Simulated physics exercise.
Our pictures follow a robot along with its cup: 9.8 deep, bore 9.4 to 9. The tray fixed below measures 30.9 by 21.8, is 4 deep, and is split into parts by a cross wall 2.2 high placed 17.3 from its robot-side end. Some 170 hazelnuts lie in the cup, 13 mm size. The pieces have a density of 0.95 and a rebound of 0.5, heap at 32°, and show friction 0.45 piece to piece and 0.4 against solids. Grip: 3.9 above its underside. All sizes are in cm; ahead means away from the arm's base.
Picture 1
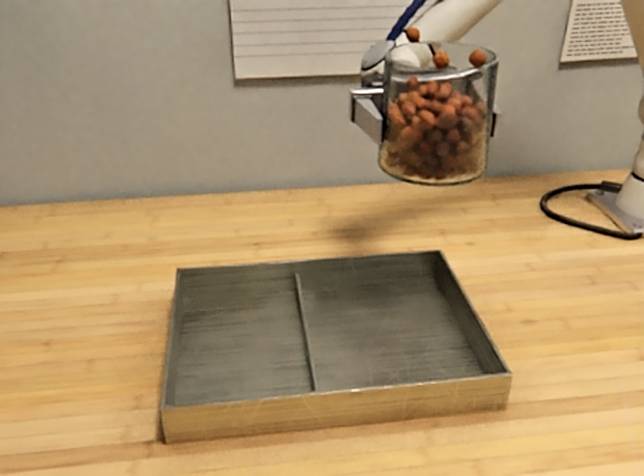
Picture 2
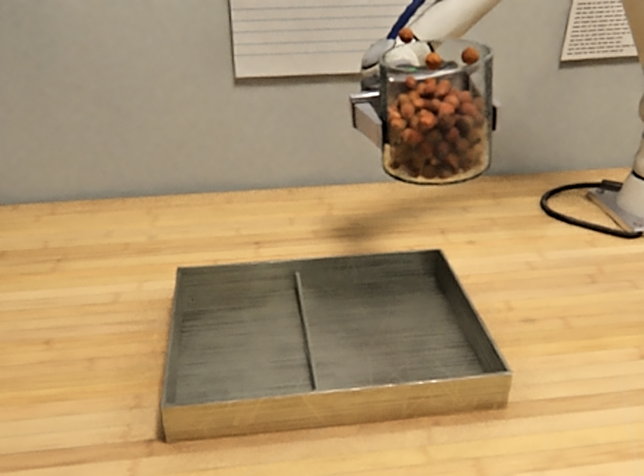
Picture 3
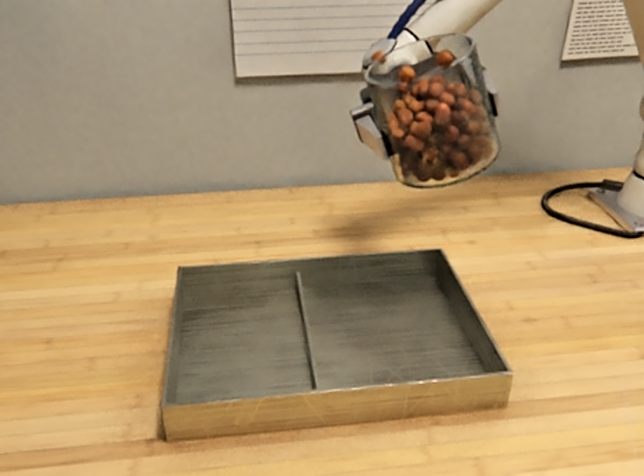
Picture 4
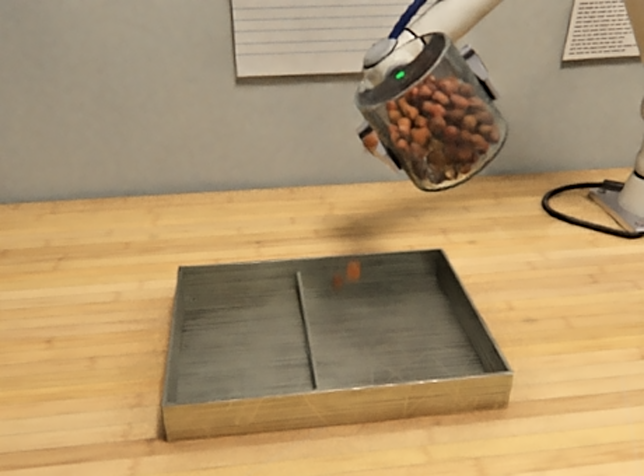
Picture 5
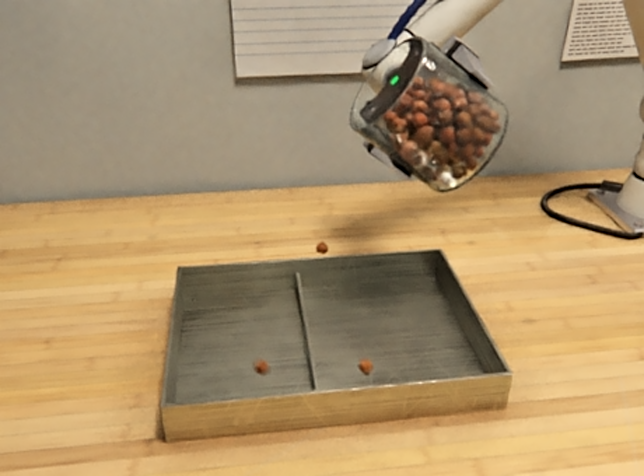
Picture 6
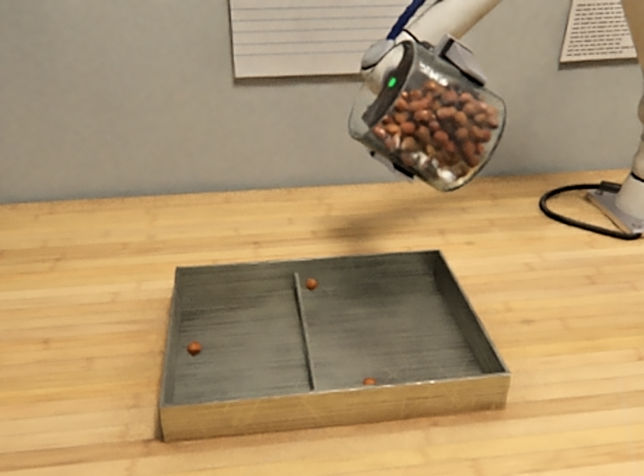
A clear cup packed with reddish-brown nuts, held by a white robot arm at upper right, tilts steadily to the left above a shallow grey tray. The tray, split by a thin divider, sits on a light wooden table before a grey wall with pinned papers, seen from slightly above by a still camera. A few nuts drop out and roll across both sections, while most stay in the cup.
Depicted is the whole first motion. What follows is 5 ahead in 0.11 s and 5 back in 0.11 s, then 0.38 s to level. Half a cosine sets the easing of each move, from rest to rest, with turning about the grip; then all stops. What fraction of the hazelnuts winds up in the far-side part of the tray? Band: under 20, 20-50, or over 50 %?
Under 20 %.
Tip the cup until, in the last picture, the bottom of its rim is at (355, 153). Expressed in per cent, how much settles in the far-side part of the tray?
I'd say close to 25 per cent.
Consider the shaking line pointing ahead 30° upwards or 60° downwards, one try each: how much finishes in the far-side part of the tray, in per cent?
Some 20 and 0 per cent.
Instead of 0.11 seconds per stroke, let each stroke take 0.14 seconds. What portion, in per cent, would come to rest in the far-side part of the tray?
Estimate: Close to 0 percent.
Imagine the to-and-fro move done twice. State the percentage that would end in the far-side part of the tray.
It would come to around 15 %.
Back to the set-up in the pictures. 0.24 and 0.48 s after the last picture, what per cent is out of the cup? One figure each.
Readings in order: 10, 15.
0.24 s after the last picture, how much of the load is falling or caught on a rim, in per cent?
I'd reckon close to 8 per cent.
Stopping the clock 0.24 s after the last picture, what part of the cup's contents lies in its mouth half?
I'd say close to 40 per cent.
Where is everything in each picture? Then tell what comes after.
The cup middle at (436, 113), level; upper third of the load around (439, 112), from x 390 to 480, top at y 35; 172 in the cup, in the first frame.
The cup middle at (435, 112), tilted 5° forward; upper third of the load around (440, 111), from x 390 to 480, top at y 35, in the second frame.
The cup middle at (433, 112), tilted 20° forward; upper third of the load around (444, 109), from x 380 to 485, top at y 60; 170 in the cup, 2 in flight or on a rim, in the third frame.
The cup middle at (431, 114), tilted 37° forward; upper third of the load around (454, 106), from x 335 to 490, top at y 85; 169 in the cup, 1 in the robot-side part, 2 in flight or on a rim, in the fourth frame.
The cup middle at (428, 117), tilted 52° forward; upper third of the load around (453, 105), from x 260 to 495, top at y 85; 169 in the cup, 2 in the robot-side part, 1 in the far-side part, in the fifth frame.
The cup middle at (426, 118), tilted 57° forward; upper third of the load around (455, 109), from x 195 to 490, top at y 85; 169 in the cup, 2 in the robot-side part, 1 in the far-side part, in the sixth frame.
Then, 0.24 s on, tilted 57° forward, highest piece 27 above the table; 156 in the cup, 2 in the robot-side part, 1 in the far-side part, 13 in flight or on a rim.
Then, 0.48 s on, tilted 13° forward, highest piece 30 above the table; 150 in the cup, 16 in the far-side part, 6 in the robot-side part.
Then, 0.80 s on, level, highest piece 30 above the table; 150 in the cup, 17 in the far-side part, 5 in the robot-side part.
Then, 1.85 s on, level, highest piece 28 above the table; 150 in the cup, 17 in the far-side part, 5 in the robot-side part.
In the end, 150 in the cup, 17 in the far-side part, 5 in the robot-side part. That is 10 % in the far-side part of the tray.
